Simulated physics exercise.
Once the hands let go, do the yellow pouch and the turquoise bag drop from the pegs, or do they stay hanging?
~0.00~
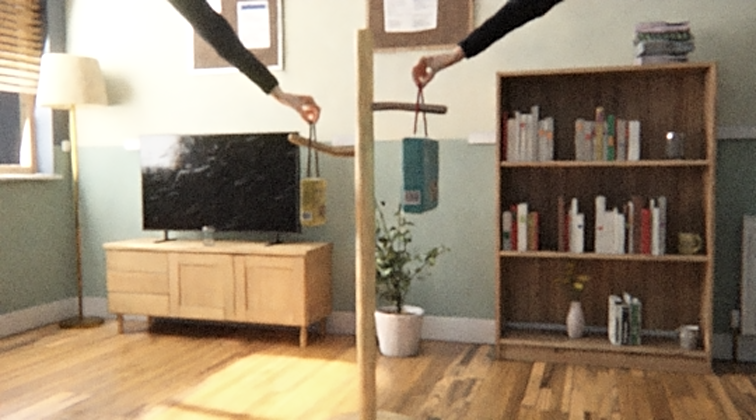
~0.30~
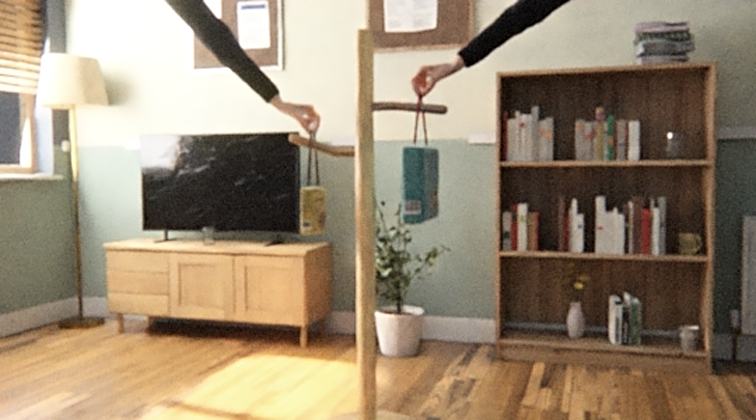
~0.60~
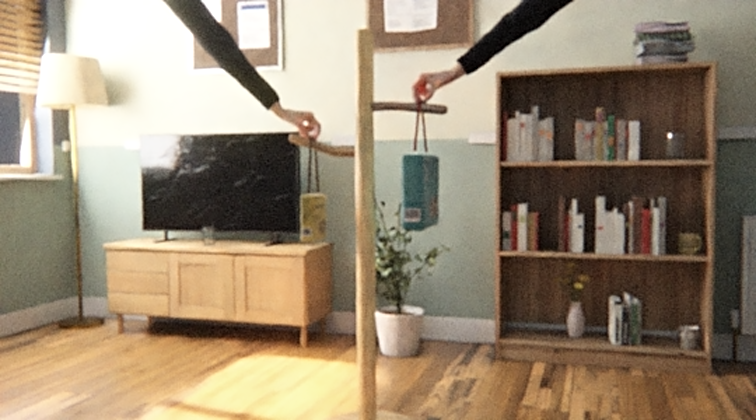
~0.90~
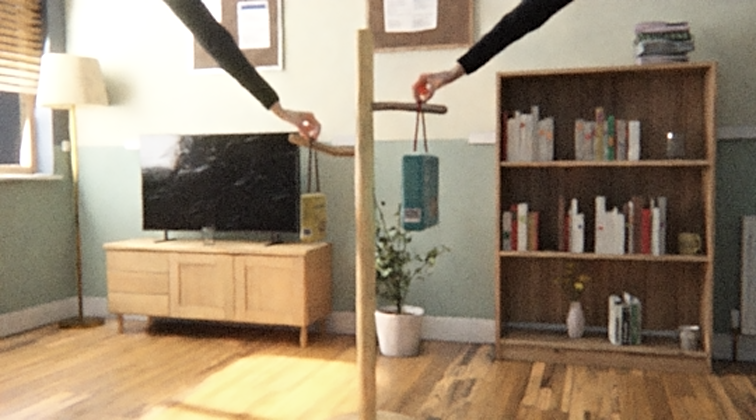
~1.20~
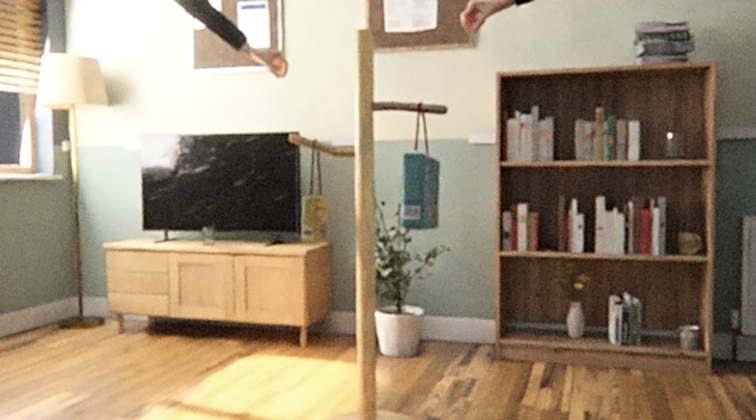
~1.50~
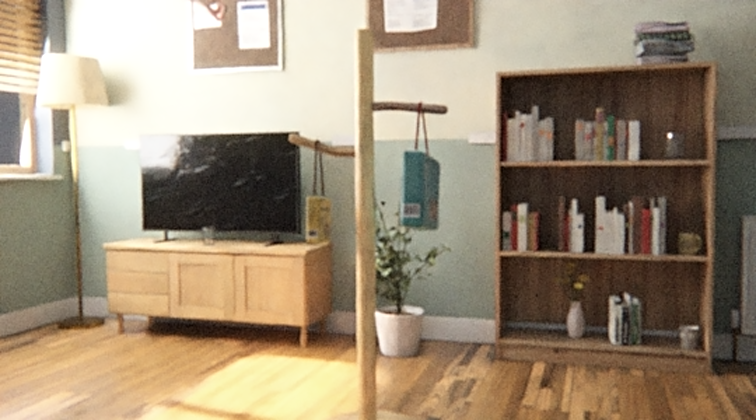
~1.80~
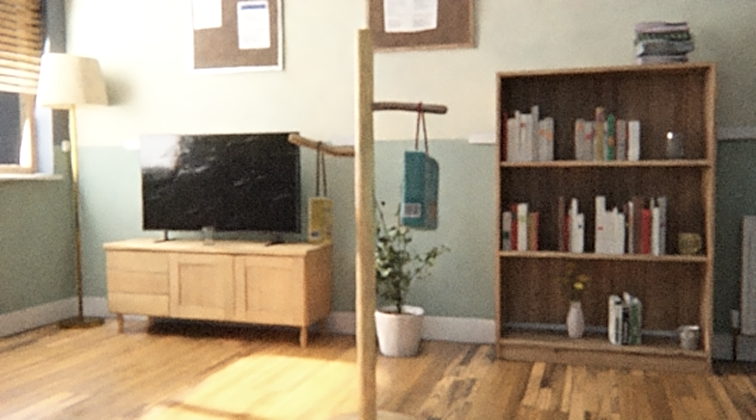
Both stay hanging. The yellow pouch remains on the left peg and the turquoise bag remains on the right one after the hands withdraw.
